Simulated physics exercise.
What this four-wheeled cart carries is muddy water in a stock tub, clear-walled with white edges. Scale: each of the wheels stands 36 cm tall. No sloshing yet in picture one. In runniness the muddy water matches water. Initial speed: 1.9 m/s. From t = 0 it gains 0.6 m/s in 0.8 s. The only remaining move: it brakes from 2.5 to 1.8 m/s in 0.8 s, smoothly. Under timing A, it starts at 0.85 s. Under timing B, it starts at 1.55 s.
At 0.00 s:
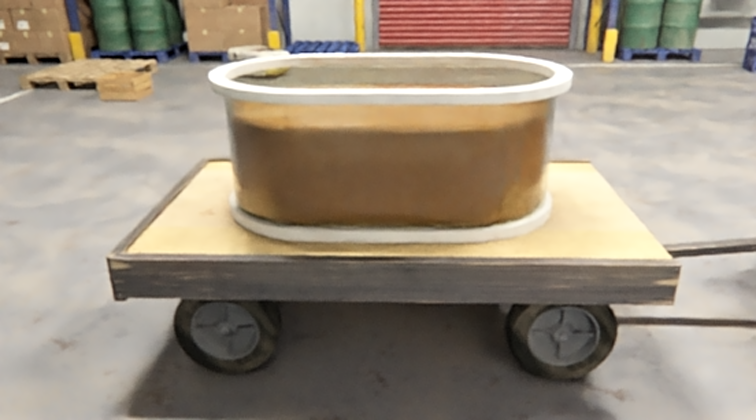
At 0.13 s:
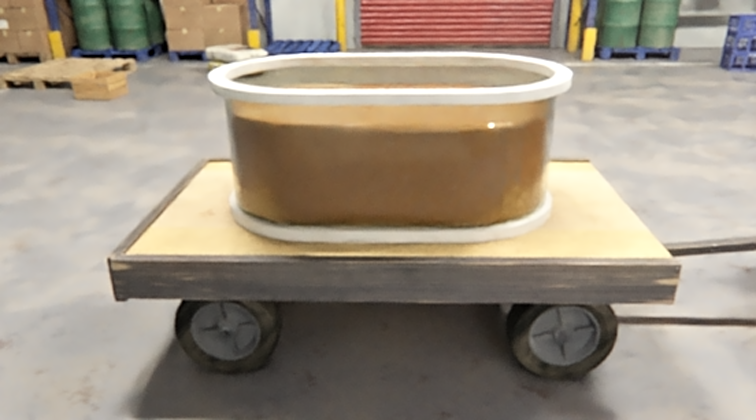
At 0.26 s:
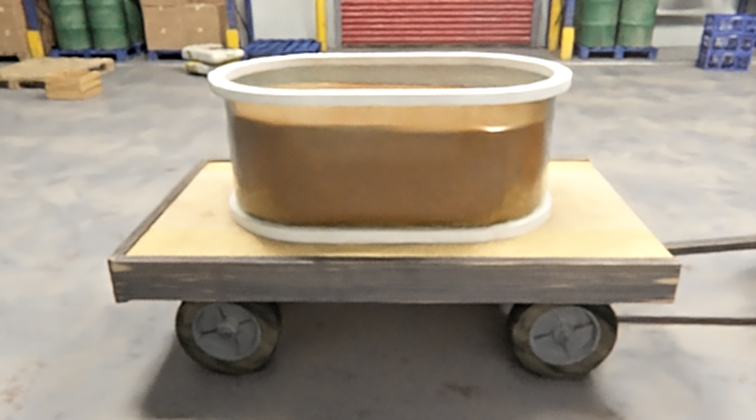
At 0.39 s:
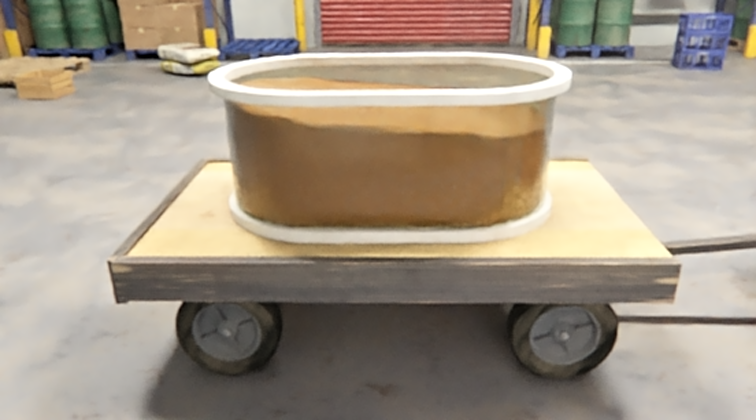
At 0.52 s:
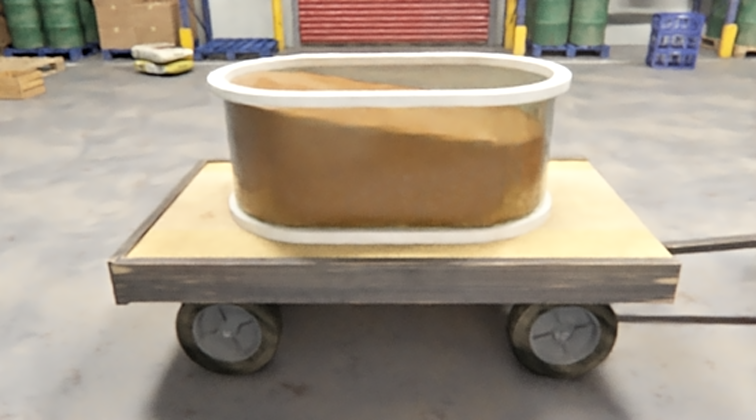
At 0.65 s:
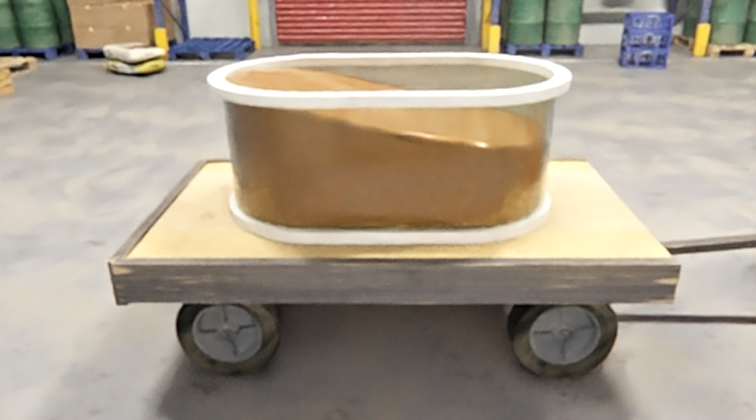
Muddy brown water sits level in a clear, white-rimmed tub on a four-wheeled cart as the warehouse background begins sliding left behind it. The water then tilts, dropping at the right end and climbing at the left, and its slope gradually steepens while the background keeps shifting left.
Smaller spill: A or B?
B.
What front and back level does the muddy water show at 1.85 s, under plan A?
Front: 34 cm; back: 36 cm.
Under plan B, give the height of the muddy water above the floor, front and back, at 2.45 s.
The front reads 46 cm and the back 26 cm.
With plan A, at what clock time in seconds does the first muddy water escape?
About 1.6 seconds.
For plan A, By 1.85 s it stands 37 cm high behind and 33 cm in front; 2 per cent has gone over the front.
For plan A, By 4.64 s 5 per cent has gone mostly over the front, some over the back, 12 of 234 litres.
For plan B, By 2.45 s it stands 25 cm high behind and 45 cm in front; all of it is still inside.
For plan B, By 5.34 s all of it is still inside.
